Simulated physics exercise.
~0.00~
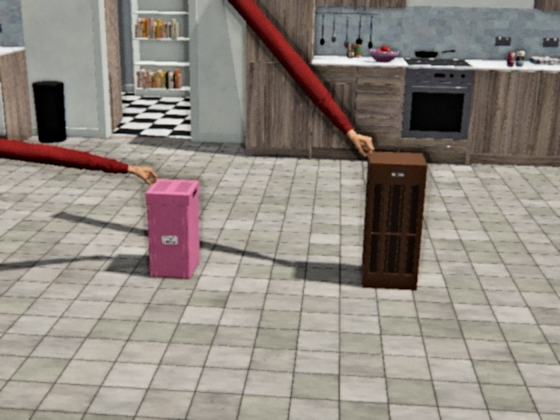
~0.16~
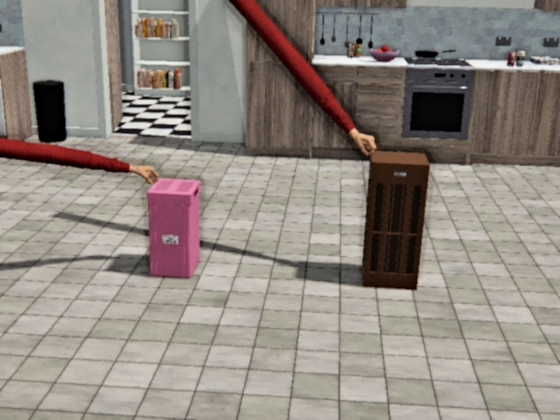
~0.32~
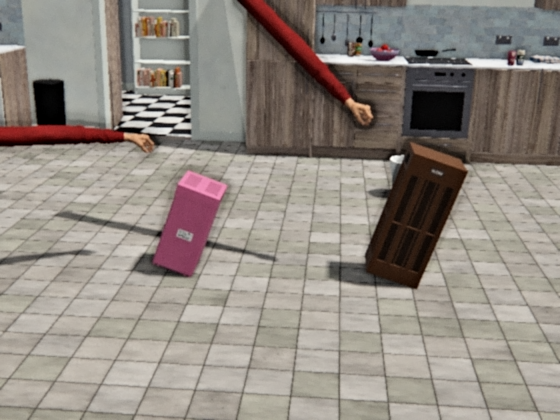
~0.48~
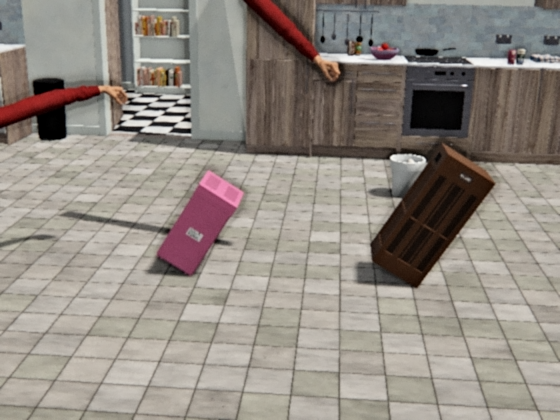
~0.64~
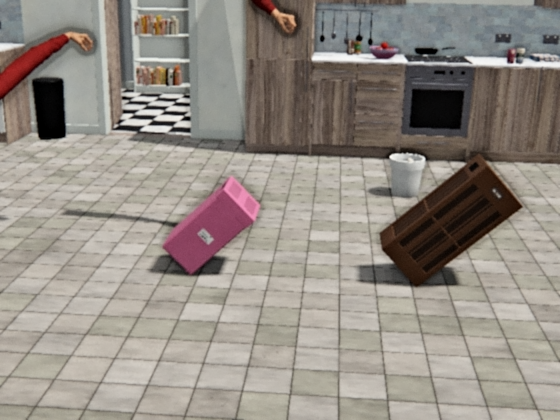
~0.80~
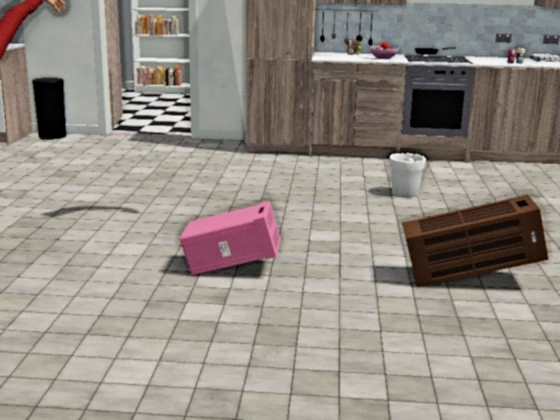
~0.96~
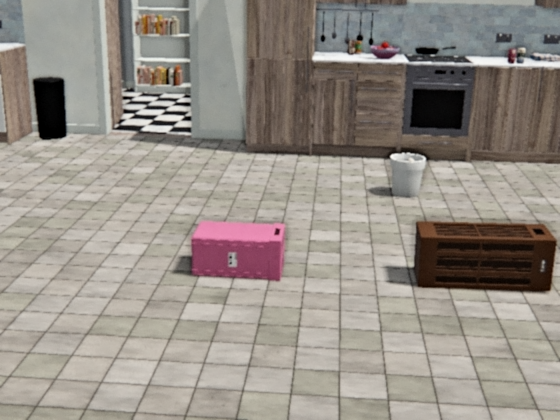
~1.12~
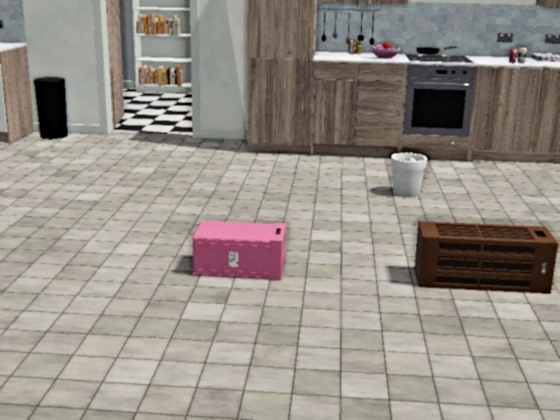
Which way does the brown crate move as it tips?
The brown crate moves to the right as the viewer sees it, ending on its side.
